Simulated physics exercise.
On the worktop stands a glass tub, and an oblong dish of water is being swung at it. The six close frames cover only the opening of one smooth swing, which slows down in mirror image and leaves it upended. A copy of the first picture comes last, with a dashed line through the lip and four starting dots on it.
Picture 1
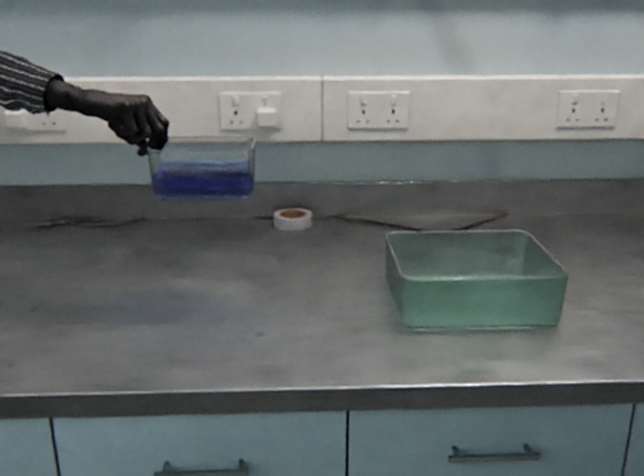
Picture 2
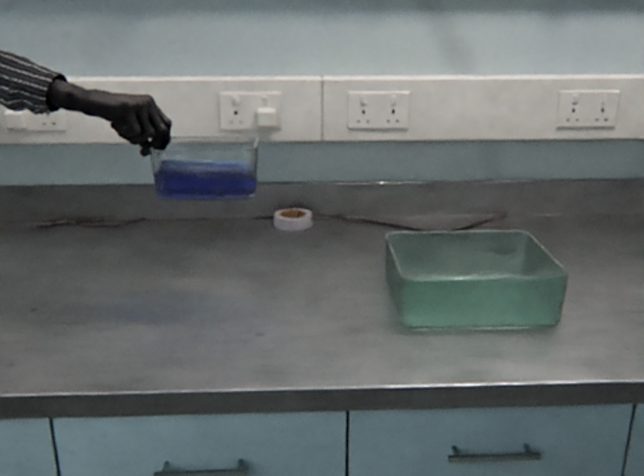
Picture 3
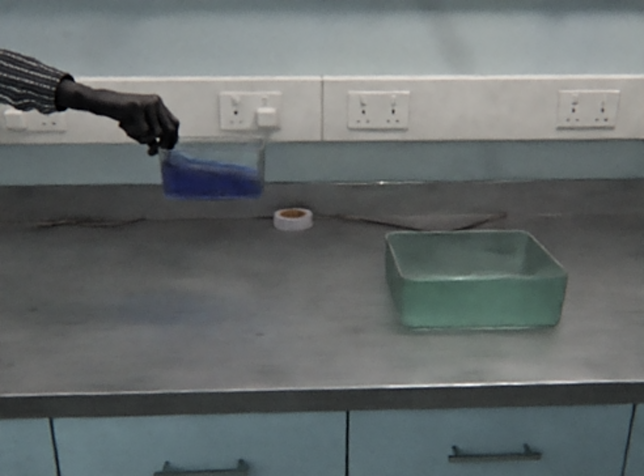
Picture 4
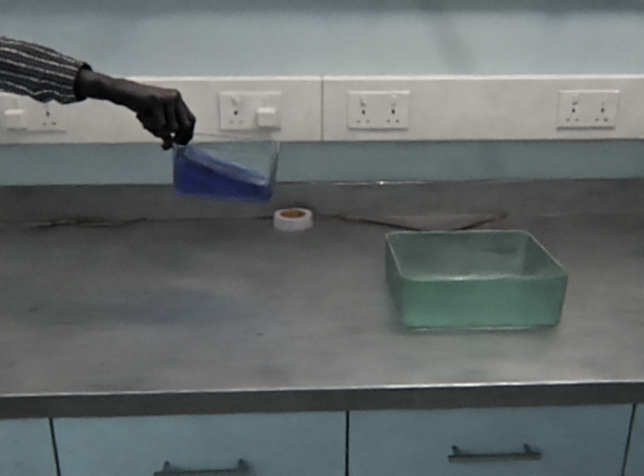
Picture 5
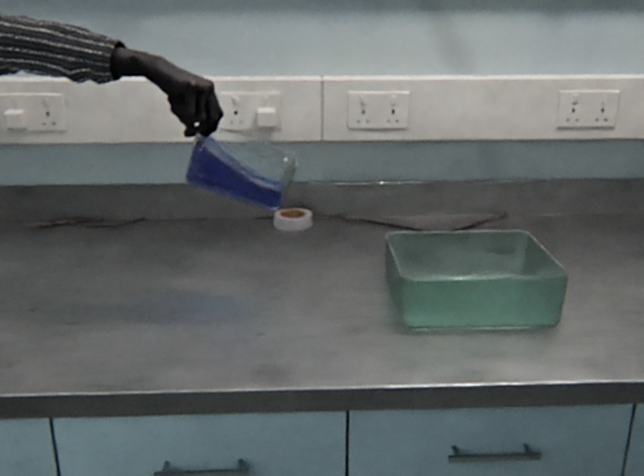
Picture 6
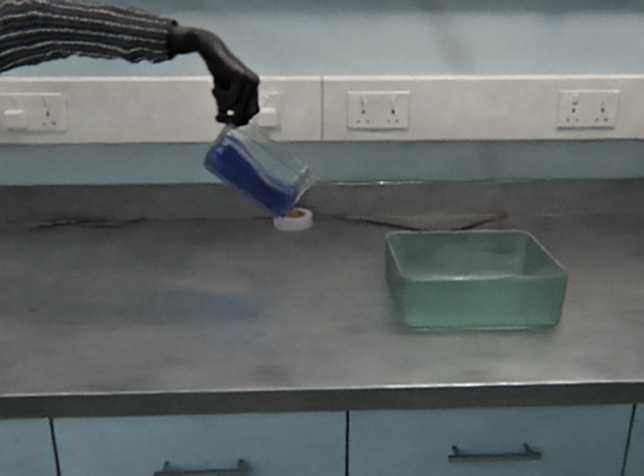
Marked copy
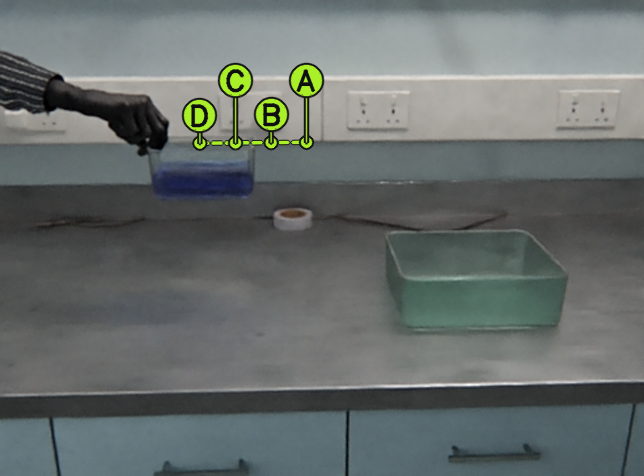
Above a grey worktop, a hand in a striped sleeve held a clear dish of blue liquid, moved it slightly right, then tilted it steeply rightward, while a greenish glass tub stood still.
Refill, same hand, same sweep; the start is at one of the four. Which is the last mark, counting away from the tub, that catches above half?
The answer is dot B.
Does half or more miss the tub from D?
Yes, it does.
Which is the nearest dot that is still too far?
That would be C.
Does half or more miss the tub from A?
No, that is safe.
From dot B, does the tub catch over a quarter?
Yes, clearly.
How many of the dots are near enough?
Two of the four.
On the marked copy, A at (306, 142); B at (271, 142); C at (235, 142); D at (199, 143).
If A is chosen, about 79 % lands in the tub, 3 % falls short and 18 % goes beside or beyond.
If B is chosen, about 71 % lands in the tub, 17 % falls short and 13 % goes beside or beyond.
If C is chosen, about 25 % lands in the tub, 69 % falls short and 5 % goes beside or beyond.
If D is chosen, about 0 % lands in the tub, 96 % falls short and 3 % goes beside or beyond.
